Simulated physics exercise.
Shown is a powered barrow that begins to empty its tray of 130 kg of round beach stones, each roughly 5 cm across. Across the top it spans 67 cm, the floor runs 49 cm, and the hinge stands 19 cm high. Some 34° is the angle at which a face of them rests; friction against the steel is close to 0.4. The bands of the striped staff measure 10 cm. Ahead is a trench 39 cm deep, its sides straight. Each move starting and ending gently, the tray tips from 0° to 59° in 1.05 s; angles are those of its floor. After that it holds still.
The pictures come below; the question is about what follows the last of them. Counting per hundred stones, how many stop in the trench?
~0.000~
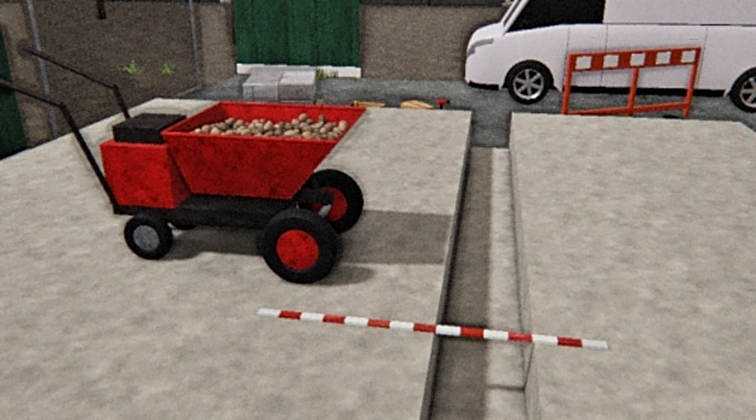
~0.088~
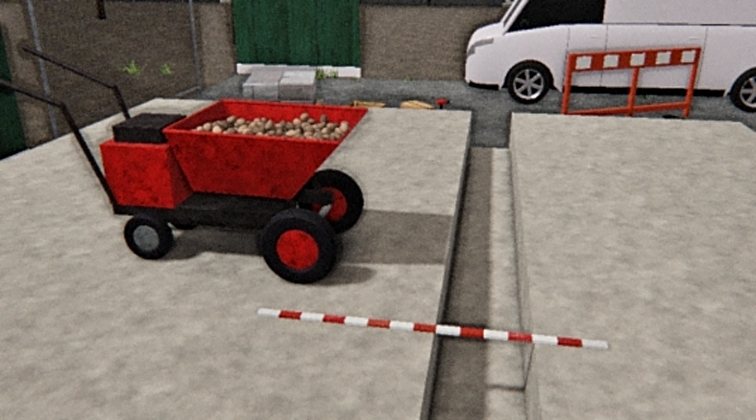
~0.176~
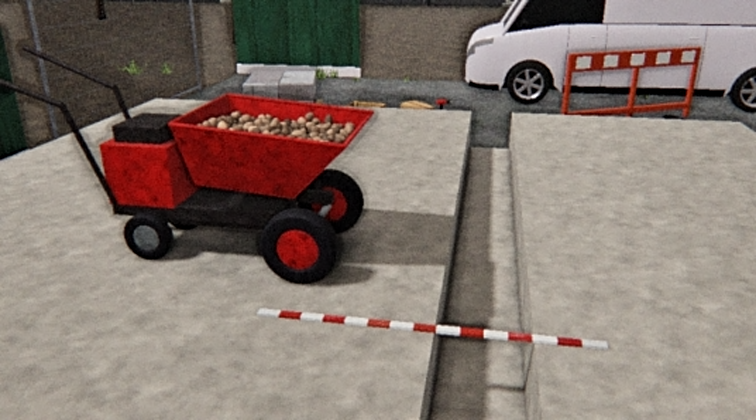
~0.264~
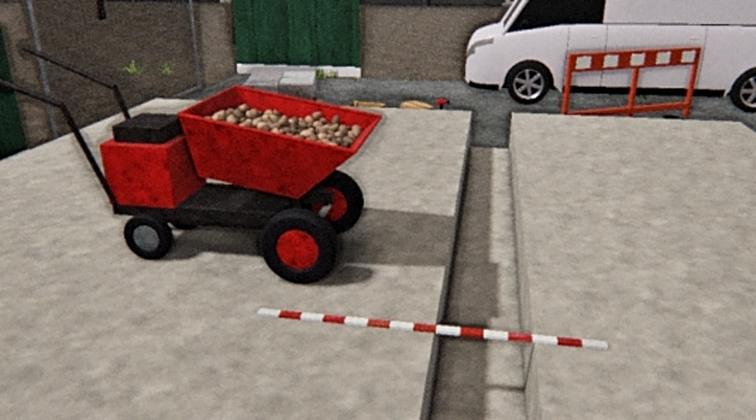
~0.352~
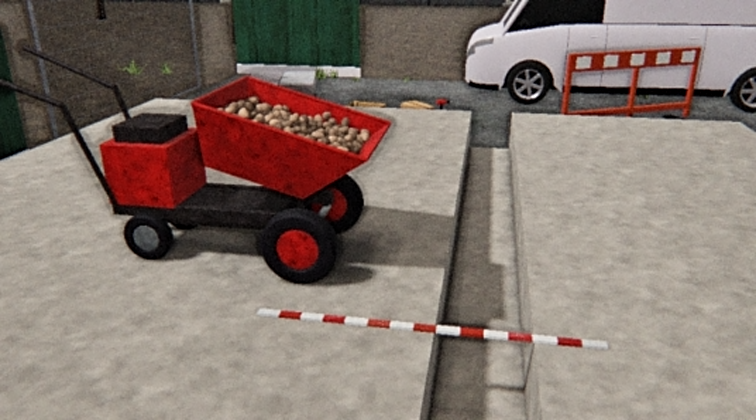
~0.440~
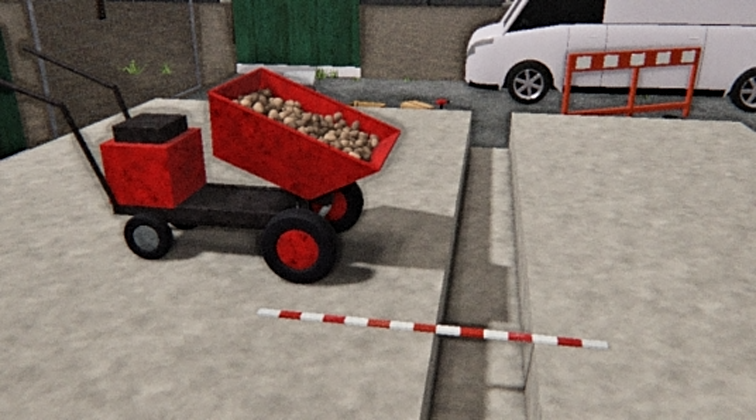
Some 87.
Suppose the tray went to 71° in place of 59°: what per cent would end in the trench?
Expect roughly 100 per cent.
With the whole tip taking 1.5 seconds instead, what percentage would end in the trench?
Around 90 per cent would end in the trench.
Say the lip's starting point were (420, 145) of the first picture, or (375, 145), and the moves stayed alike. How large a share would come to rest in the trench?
The first gives about 50 percent and the second about 85 percent.
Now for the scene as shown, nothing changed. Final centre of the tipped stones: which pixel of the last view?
Somewhere near pixel (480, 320).
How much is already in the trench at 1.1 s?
Some 10 per cent of the load by that point.
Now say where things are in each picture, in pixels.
The first picture shows lip at (337, 142), floor tilted 0°, highest stones at (302, 126).
The second picture shows lip at (339, 144), floor tilted 1°, highest stones at (281, 126); the stones move at 0.2 m/s on average.
The third picture shows lip at (346, 147), floor tilted 4°, highest stones at (241, 121); the stones move at 0.4 m/s on average.
In the fourth picture, the tray is at 9°, its lip at (355, 152); the top of the load is at (238, 114); the stones move at 0.5 m/s on average.
In the fifth picture, the tray is at 15°, its lip at (367, 160); the top of the load is at (248, 106); the stones move at 0.6 m/s on average.
In the sixth picture, the tray is at 22°, its lip at (379, 170); the top of the load is at (257, 97); the stones move at 0.7 m/s on average.
After 0.8 s the floor is at 50°; 100 % in the tray; the foremost stones are at (406, 196).
After 1.1 s the floor is at 59°; 83 % in the tray, 5 % short of the trench, 12 % in the trench; the foremost stones are at (482, 267).
After 1.5 s the floor is at 59°; 47 % in the tray, 5 % short of the trench, 48 % in the trench; the foremost stones are at (518, 317).
After 3.5 s the floor is at 59°; 7 % in the tray, 6 % short of the trench, 87 % in the trench; the foremost stones are at (517, 307).
